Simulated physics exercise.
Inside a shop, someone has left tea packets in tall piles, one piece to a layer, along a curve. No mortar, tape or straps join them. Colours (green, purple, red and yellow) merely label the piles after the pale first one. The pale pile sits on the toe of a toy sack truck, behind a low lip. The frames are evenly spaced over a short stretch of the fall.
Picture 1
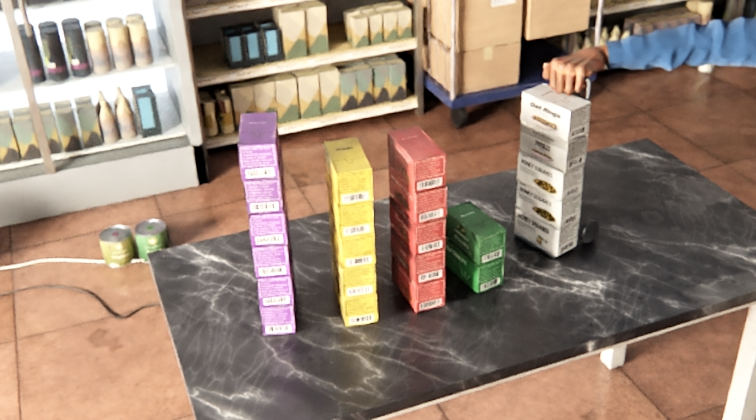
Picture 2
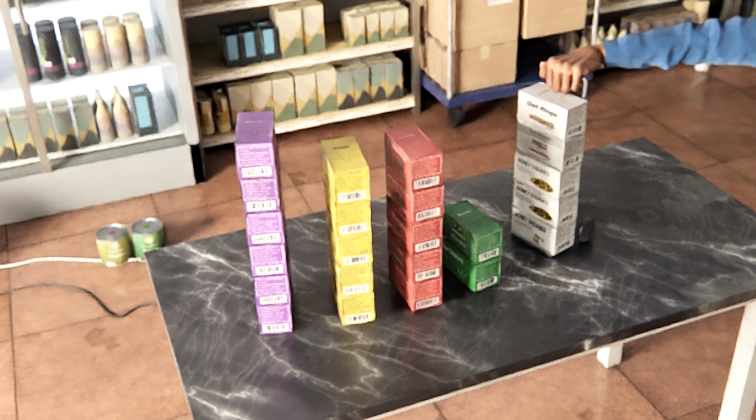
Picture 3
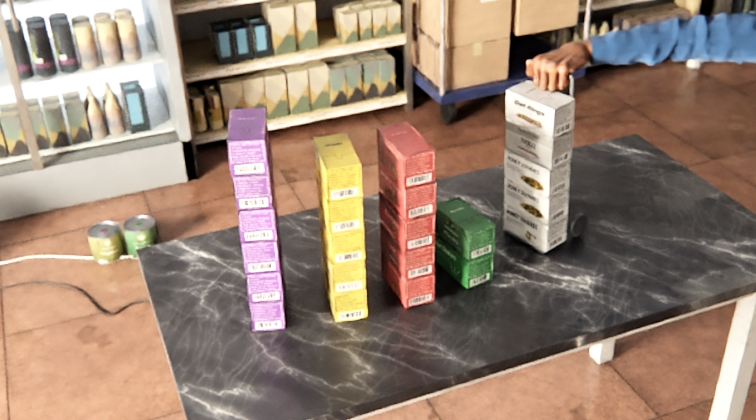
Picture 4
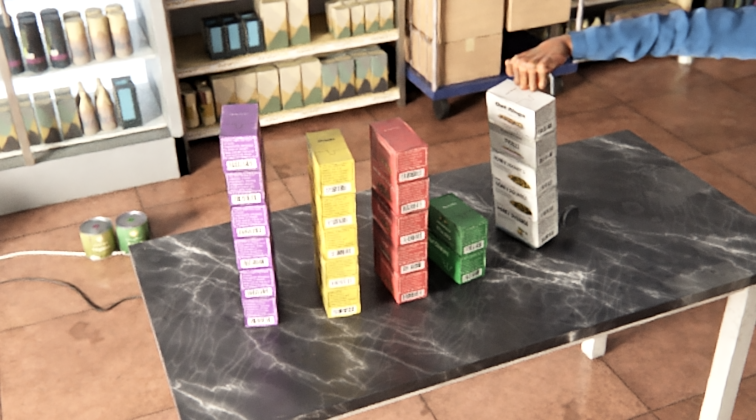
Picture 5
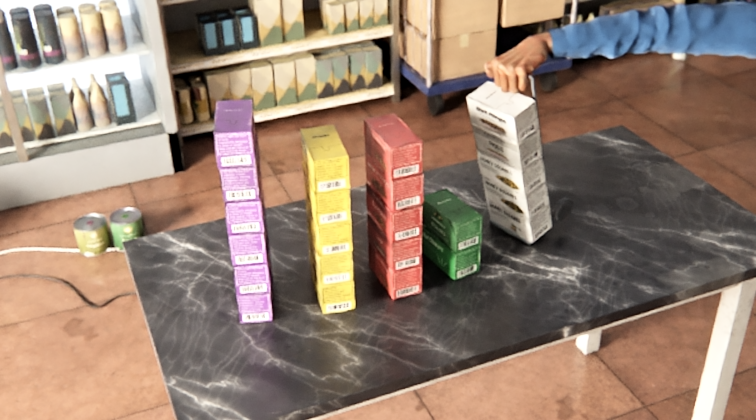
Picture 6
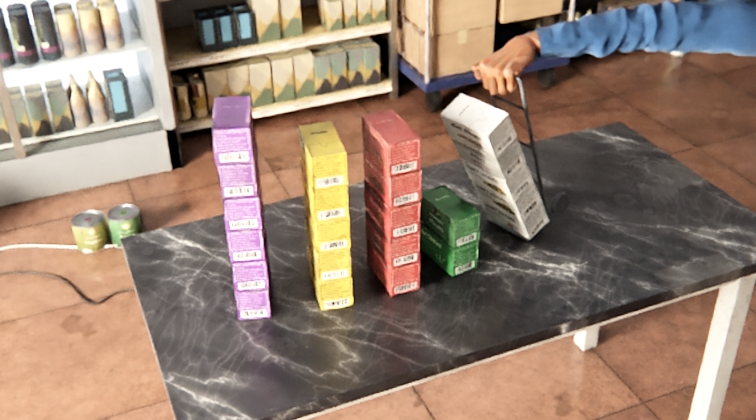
The clip opens on tall stacks of purple, yellow and red packets, a short green stack and a pale one on a dark marbled table, a hand resting at the pale stack's top. The hand then moves left, and the pale stack leans slightly, then steeply, toward the still green packets.
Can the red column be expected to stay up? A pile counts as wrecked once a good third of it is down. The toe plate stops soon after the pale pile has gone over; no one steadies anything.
That pile is left standing.
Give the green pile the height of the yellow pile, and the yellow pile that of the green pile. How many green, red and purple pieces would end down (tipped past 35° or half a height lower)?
By colour: Green 4, red 4, purple 6.
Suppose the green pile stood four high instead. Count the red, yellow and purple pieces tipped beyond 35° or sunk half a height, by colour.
Down at the end: Red 5, yellow 5, purple 6.
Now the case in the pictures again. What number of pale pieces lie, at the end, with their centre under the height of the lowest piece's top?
The count is 3.
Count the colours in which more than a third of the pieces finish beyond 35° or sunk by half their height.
The toll is 0.
Just after the last frame, 5 of the pale pile down; none of the 5 red packets down (0 of 18 in all colours); top red packet unmoved.
A moment on, 5 of the pale pile down; none of the 5 red packets down (0 of 18 in all colours); top red packet moved a little; top green packet moved a little.
Further on, 5 of the pale pile down; none of the 5 red packets down (0 of 18 in all colours); top red packet tilted a little.
When it is over, 5 of the pale pile down; none of the 5 red packets down (0 of 18 in all colours); top red packet moved a little; top green packet moved a little. In pixels of the last frame, middles, top red packet near (386, 145), top green packet near (445, 218).
